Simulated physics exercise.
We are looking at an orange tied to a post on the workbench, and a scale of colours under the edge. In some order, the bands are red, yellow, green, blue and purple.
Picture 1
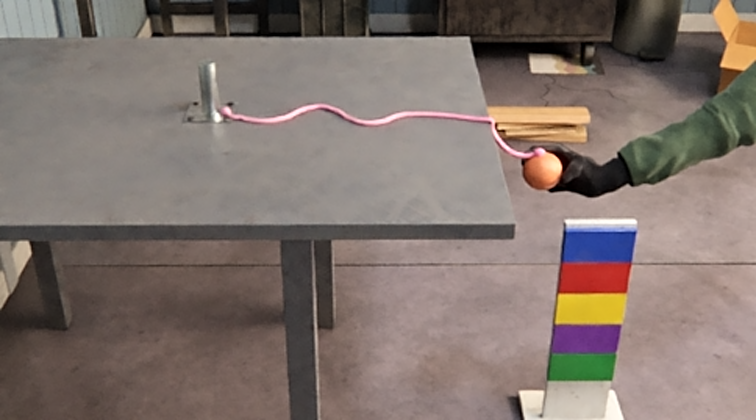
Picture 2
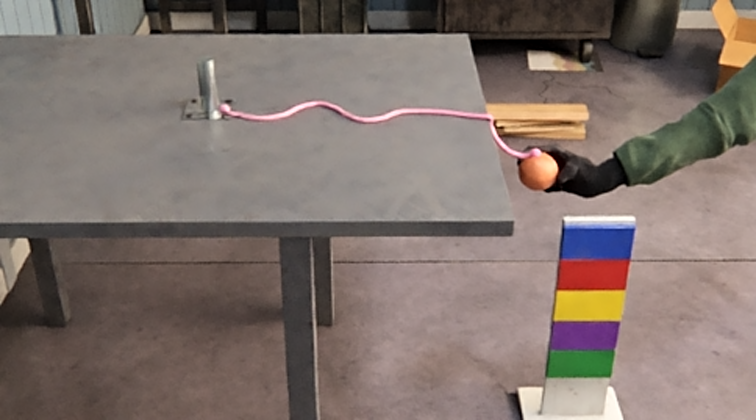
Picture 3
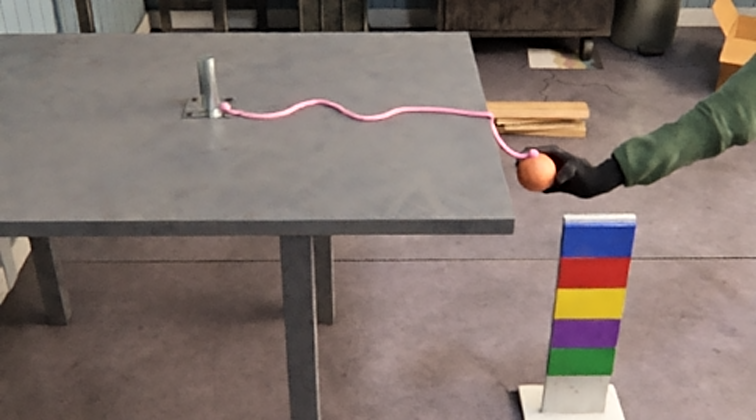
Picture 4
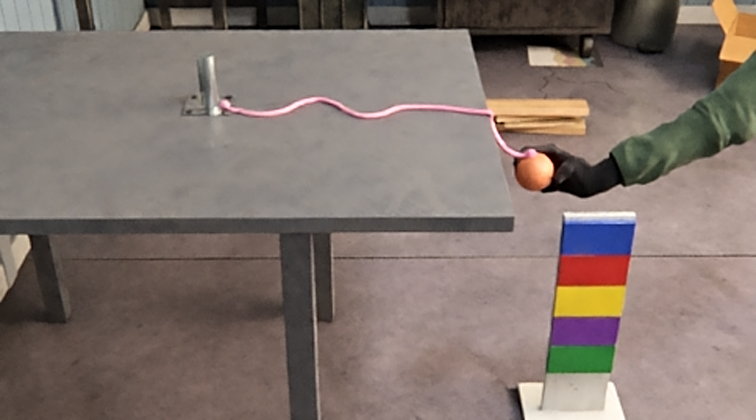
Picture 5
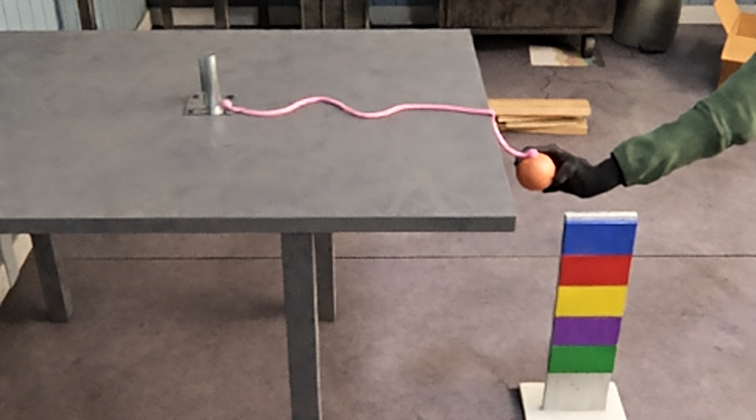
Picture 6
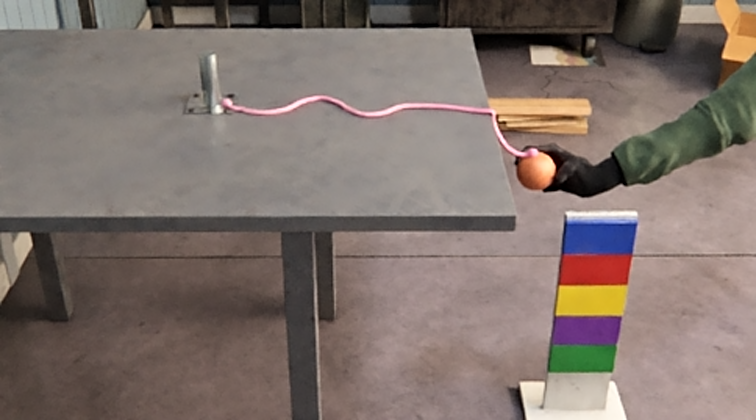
In a workshop, a gloved hand held an orange ball tied by a wavy pink cord to a post on a gray table, beside an upright strip of coloured bands, and hardly anything moved.
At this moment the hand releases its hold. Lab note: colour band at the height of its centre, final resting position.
Centre at rest: Blue band.
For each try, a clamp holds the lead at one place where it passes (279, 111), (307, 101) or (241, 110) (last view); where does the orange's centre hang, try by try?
Near (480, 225), then (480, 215), then (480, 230).
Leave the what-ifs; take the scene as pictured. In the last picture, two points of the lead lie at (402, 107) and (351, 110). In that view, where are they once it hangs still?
First one: (446, 110); second one: (384, 108).
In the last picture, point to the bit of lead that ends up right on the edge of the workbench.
Location: About (449, 108).
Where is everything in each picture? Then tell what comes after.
In the first frame, orange (542, 171); blue (600, 247); red (595, 279); yellow (591, 310); purple (586, 340); green (582, 368).
In the second frame, orange (538, 172); lead through (244, 117) (302, 107) (358, 120) (420, 112) (487, 120).
In the third frame, orange (536, 173).
In the fourth frame, orange (534, 172); lead through (244, 113) (302, 103) (359, 116) (420, 107) (487, 116).
In the fifth frame, orange (535, 172).
In the sixth frame, orange (535, 172); lead through (246, 111) (304, 101) (361, 114) (422, 106) (489, 115).
Soon after, orange near (514, 229); level with blue.
After that, orange near (455, 228); level with blue.
And then, orange near (480, 233); level with blue.
In the end, orange near (481, 233); level with blue. The blue one.
